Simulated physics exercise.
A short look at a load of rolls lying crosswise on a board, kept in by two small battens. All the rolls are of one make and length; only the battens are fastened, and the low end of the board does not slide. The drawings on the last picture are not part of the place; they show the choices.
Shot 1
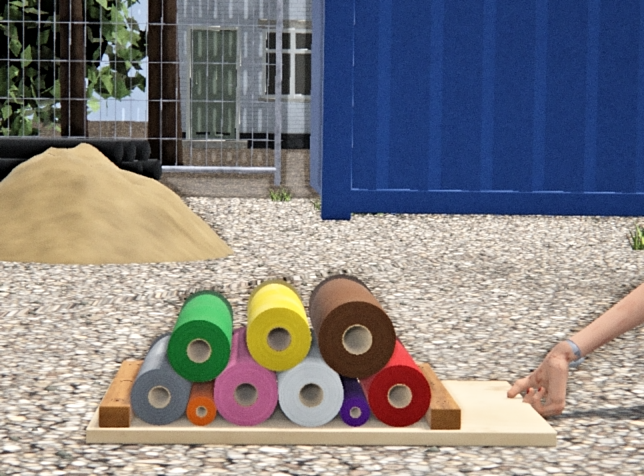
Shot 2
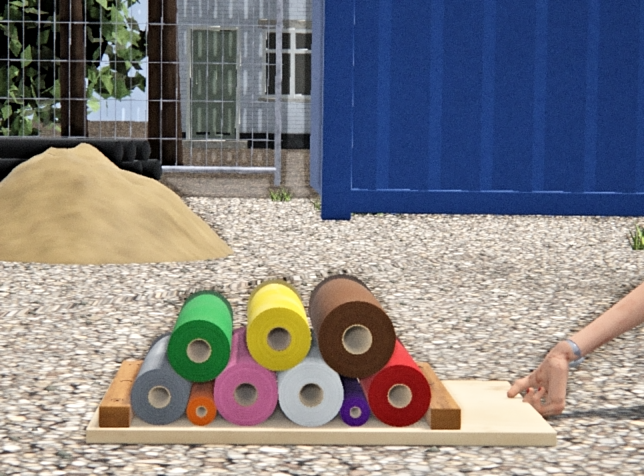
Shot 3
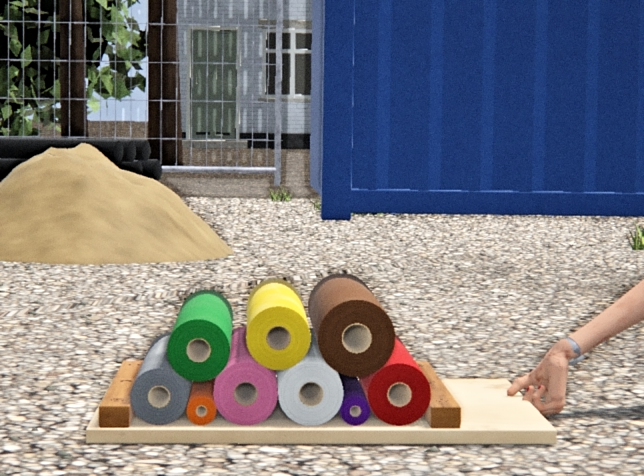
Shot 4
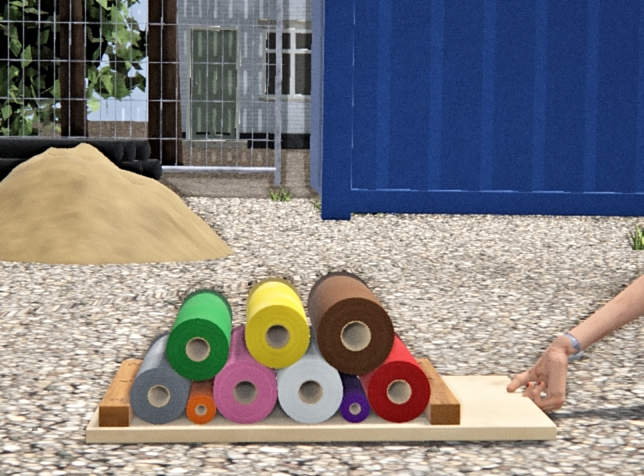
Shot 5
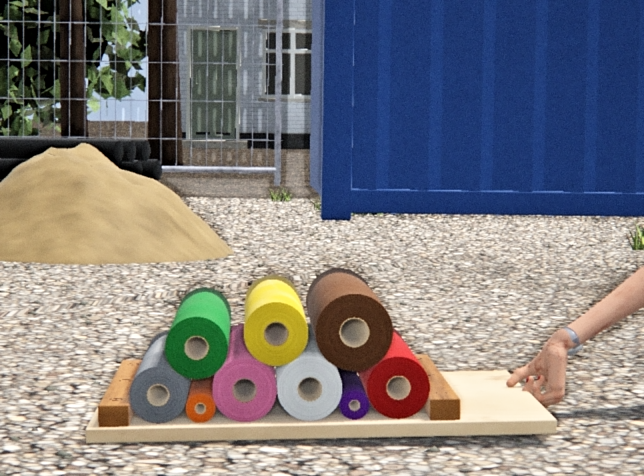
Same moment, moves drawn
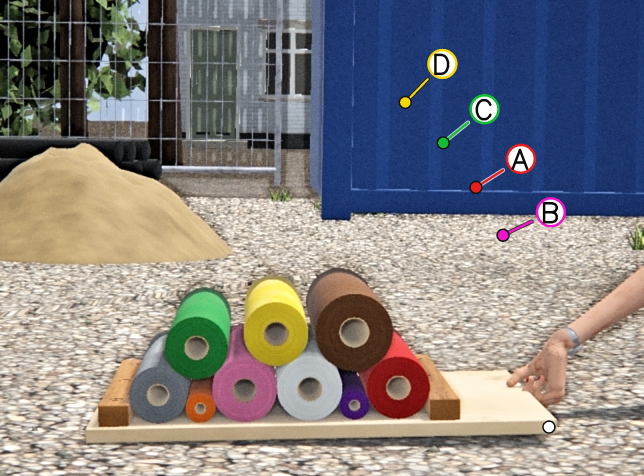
Hand at right slowly lifting one end of a board slightly, with coloured rolls stacked between two wooden battens on gravel.
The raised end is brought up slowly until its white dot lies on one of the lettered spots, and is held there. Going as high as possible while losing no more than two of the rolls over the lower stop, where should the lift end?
Stop at A.
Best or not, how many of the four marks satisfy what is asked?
The number is two.
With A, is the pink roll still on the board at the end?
The pink roll: Yes.
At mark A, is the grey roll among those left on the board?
The grey roll: Yes.
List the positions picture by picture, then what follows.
Pink roll (246, 394); white roll (311, 394); purple roll (355, 412), in the first frame.
Purple roll (355, 412); red roll (399, 396), in the second frame.
Board (316, 398); red roll (399, 394); yellow roll (279, 338), in the third frame.
Board (316, 396); grey roll (159, 395); orange roll (201, 410), in the fourth frame.
Board (316, 393); grey roll (158, 395); orange roll (200, 408), in the fifth frame.
On the marked copy, A at (476, 188); B at (503, 235); C at (444, 143); D at (405, 103); the white dot at (549, 427).
Taking A. A third of the way, board at 19°.
Two thirds of the way, board at 33°.
When it is over, board at 33°, none over the low batten.
As for the rest, B none over the low batten; C three over the low batten (green, brown, yellow); D three over the low batten (green, brown, yellow).
